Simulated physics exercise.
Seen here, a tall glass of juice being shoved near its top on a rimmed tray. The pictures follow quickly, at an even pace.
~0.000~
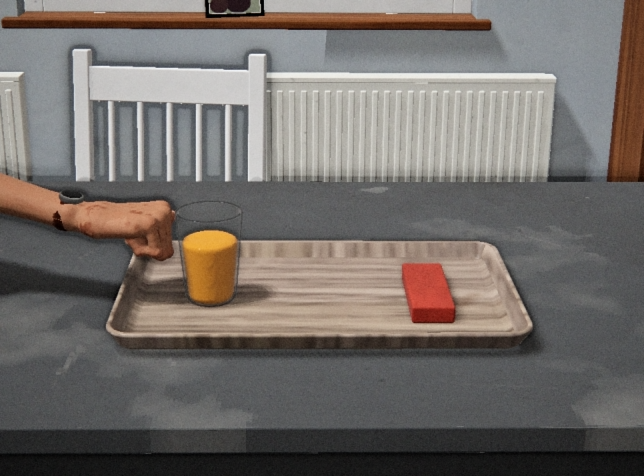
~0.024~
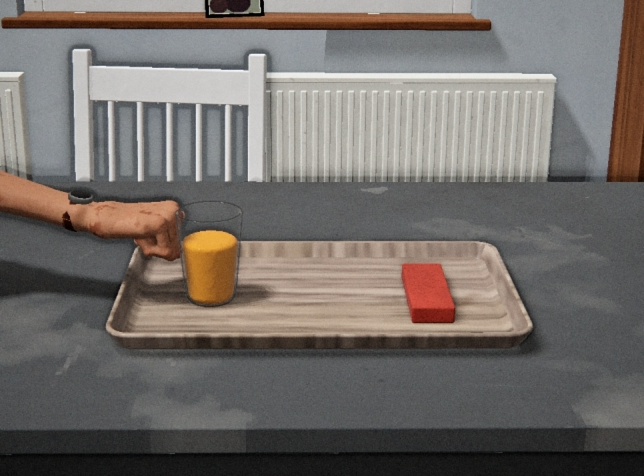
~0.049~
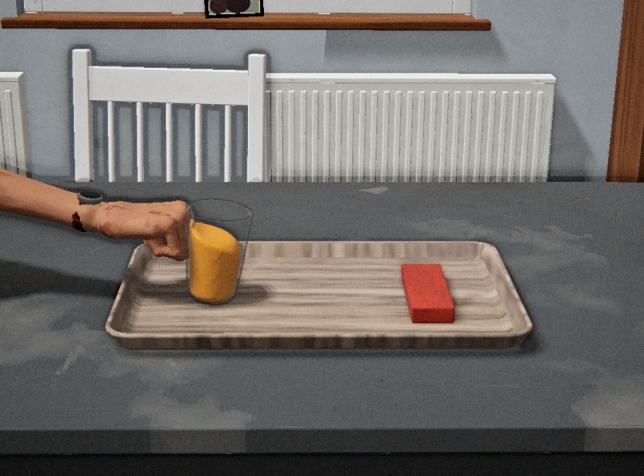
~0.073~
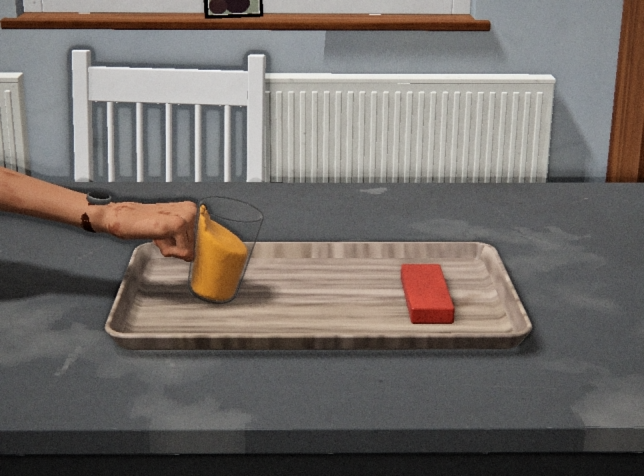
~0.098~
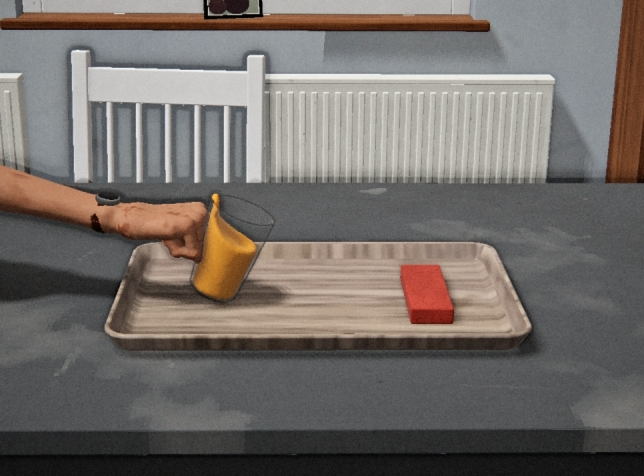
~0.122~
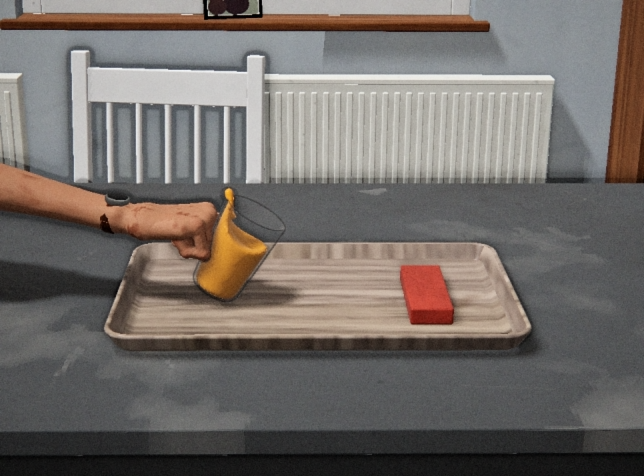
On a rimmed tray, a hand pushes a glass of juice, tilting it right.
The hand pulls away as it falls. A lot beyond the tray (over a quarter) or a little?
As it turns out, three quarters and more stay on the tray.
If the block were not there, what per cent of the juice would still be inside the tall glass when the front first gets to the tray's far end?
About 40 per cent.
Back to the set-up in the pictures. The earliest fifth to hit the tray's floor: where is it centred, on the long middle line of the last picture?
Roughly at (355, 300).
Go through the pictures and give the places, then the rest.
It leans 0°; its right rim is at (241, 213); the juice meets the walls at (183, 238) and (238, 239); the tray's far rim is at (511, 284); a block is fixed to the tray further along, in the first frame.
It leans 0°; its right rim is at (241, 213); the juice meets the walls at (183, 239) and (238, 239), in the second frame.
It leans 7°; its right rim is at (252, 215); the juice meets the walls at (190, 221) and (238, 239), in the third frame.
It leans 14°; its right rim is at (262, 218); the juice meets the walls at (201, 206) and (247, 246), in the fourth frame.
It leans 21°; its right rim is at (273, 223); the juice meets the walls at (205, 230) and (257, 245), in the fifth frame.
It leans 29°; its right rim is at (284, 229); the juice meets the walls at (210, 240) and (267, 246), in the sixth frame.
A moment on, the tall glass lies on its side and 98 per cent is in the glass, 2 on the tray and 1 above or beyond its rim.
Next, the tall glass lies on its side and 46 per cent is in the glass, 44 on the tray and 10 above or beyond its rim.
Then the tall glass lies on its side and 24 per cent is in the glass, 52 on the tray and 24 above or beyond its rim.
Later the tall glass lies on its side and 13 per cent is in the glass, 84 on the tray and 3 above or beyond its rim.
At rest 97 per cent is held by tray and glass, 3 is off the tray.
